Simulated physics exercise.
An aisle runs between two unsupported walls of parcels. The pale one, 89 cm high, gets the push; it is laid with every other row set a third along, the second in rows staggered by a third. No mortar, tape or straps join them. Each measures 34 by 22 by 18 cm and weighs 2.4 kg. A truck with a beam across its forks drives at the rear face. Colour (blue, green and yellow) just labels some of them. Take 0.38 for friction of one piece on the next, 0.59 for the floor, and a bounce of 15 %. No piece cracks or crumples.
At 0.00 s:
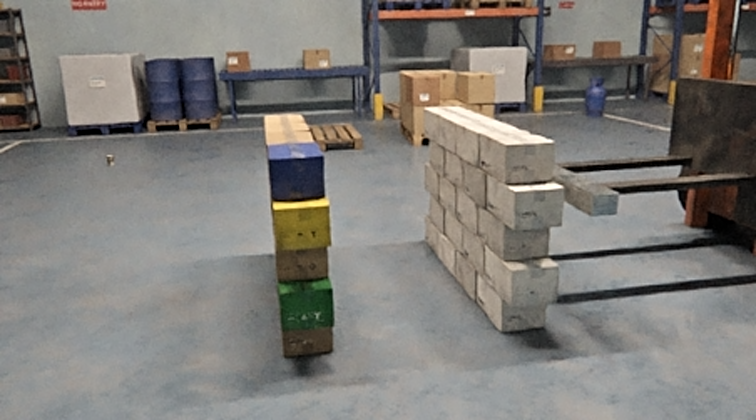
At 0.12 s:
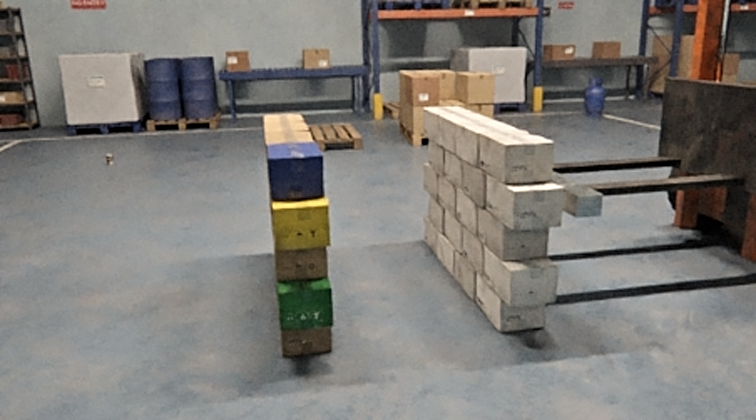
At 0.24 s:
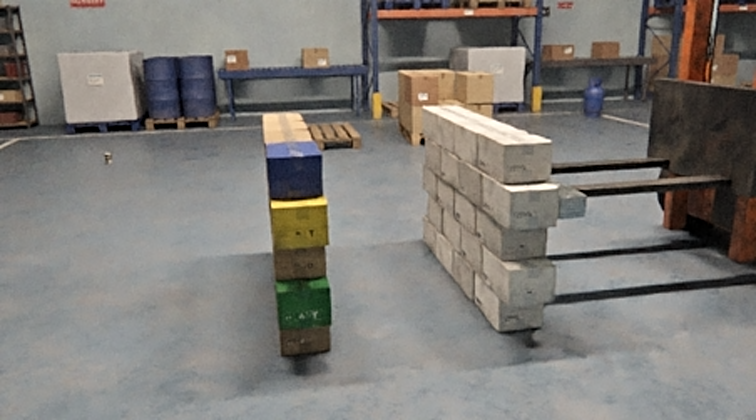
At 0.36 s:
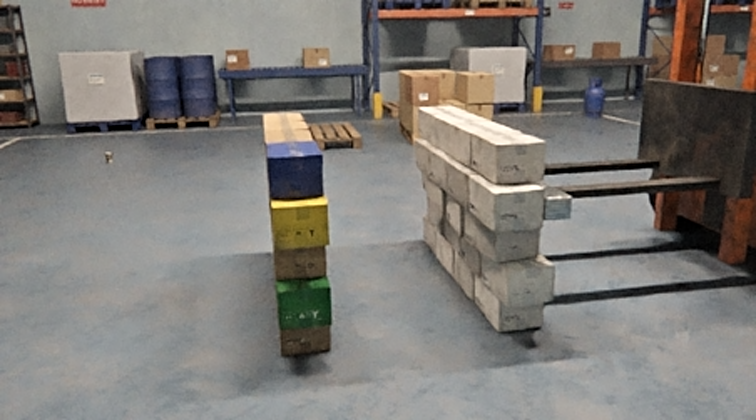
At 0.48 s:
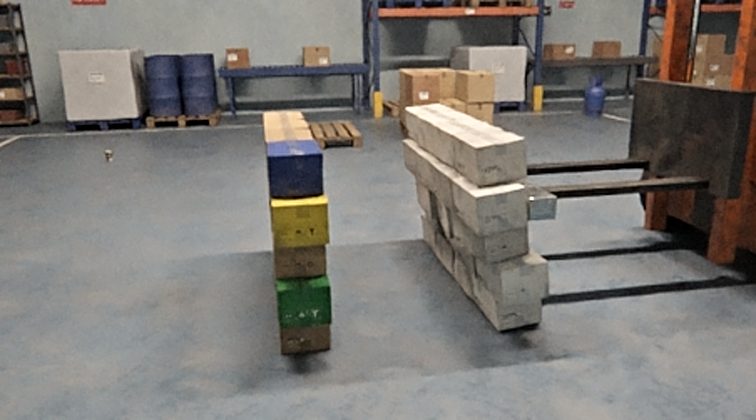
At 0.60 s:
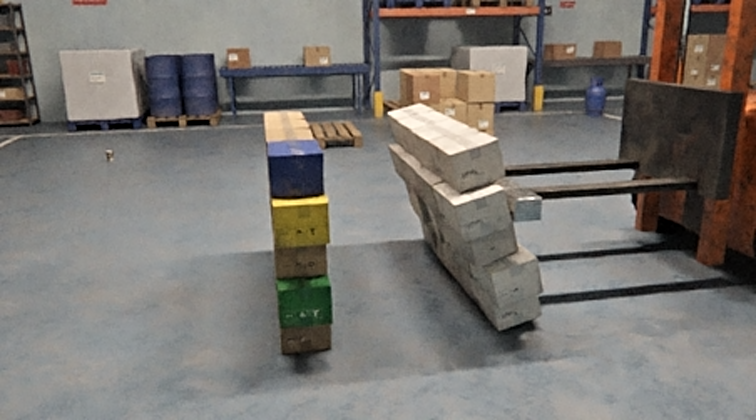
A forklift moves left and its beam pushes the upper pale wall of boxes leftward.
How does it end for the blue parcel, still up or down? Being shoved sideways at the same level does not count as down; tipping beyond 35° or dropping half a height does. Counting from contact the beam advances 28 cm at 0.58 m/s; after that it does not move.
It holds its level.
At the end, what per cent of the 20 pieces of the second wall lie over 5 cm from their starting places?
It is 10 per cent.
Around 0.70 s, 0 of the pale wall down; none of the 20 parcels of the second wall down; blue parcel unmoved.
Around 0.84 s, 14 of the pale wall down; none of the 20 parcels of the second wall down; blue parcel unmoved.
Around 1.00 s, 14 of the pale wall down; none of the 20 parcels of the second wall down, 2 disturbed; blue parcel unmoved.
Around 1.14 s, 14 of the pale wall down; none of the 20 parcels of the second wall down, 15 disturbed; blue parcel displaced 33 mm; yellow parcel displaced 36 mm.
Finally (1.7 s), 14 of the pale wall down; none of the 20 parcels of the second wall down, 14 disturbed; blue parcel displaced 39 mm; green parcel displaced 40 mm; yellow parcel displaced 41 mm. Seen by the last camera, middles, blue parcel near (286, 168), green parcel near (293, 293).
